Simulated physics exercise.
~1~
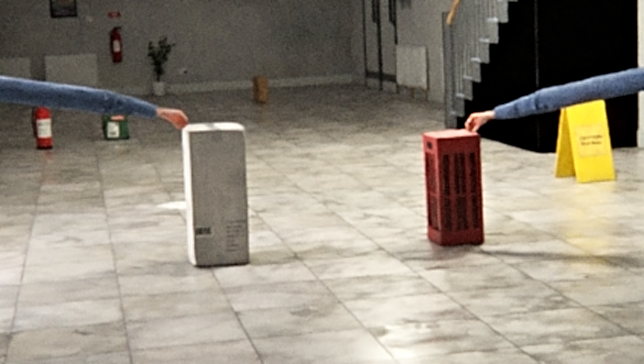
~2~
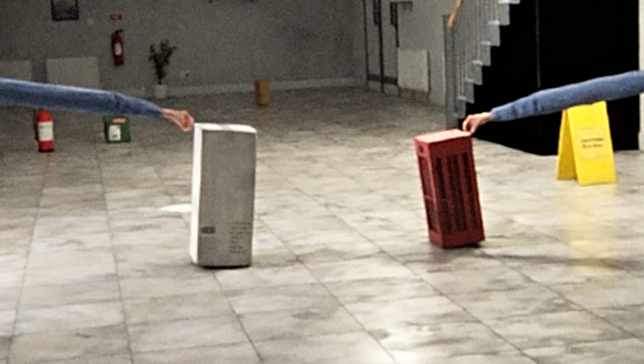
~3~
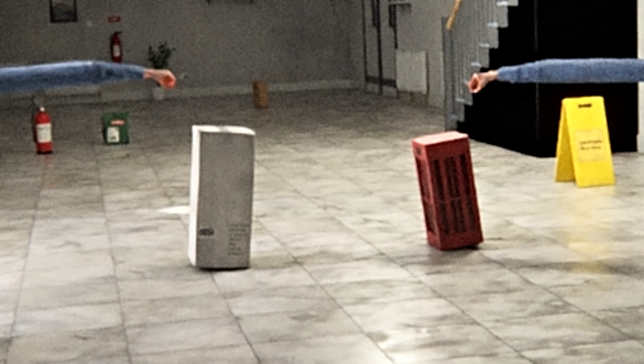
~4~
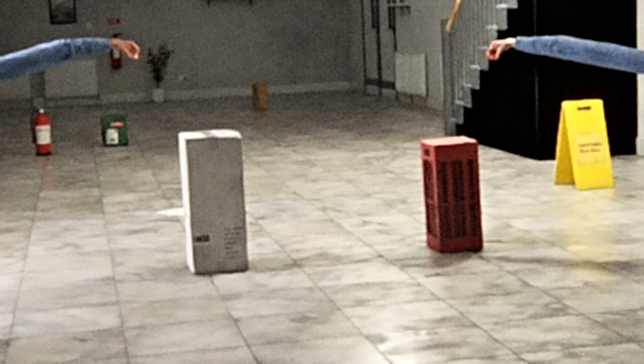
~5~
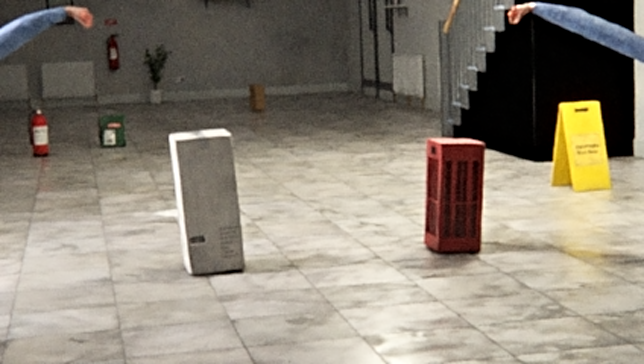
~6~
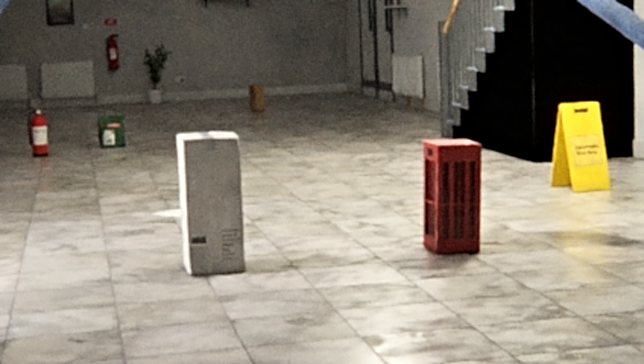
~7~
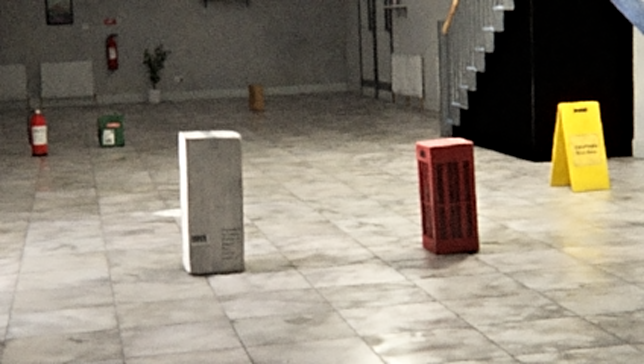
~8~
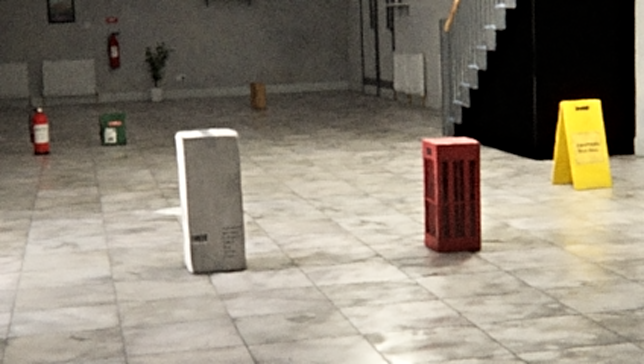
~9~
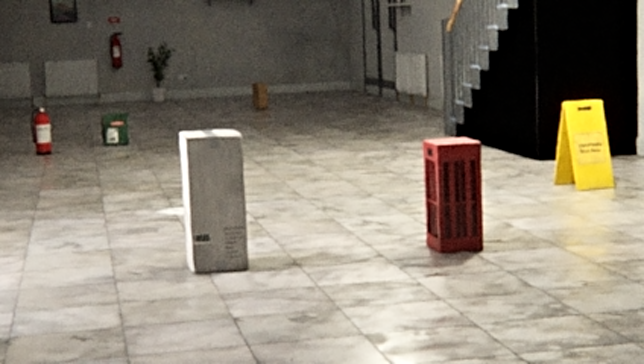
We see two blue-sleeved arms reach in from either side of a tiled hall, tip a tall white box and a red crate slightly, then let go and withdraw; both objects rock a little and settle upright on the floor.
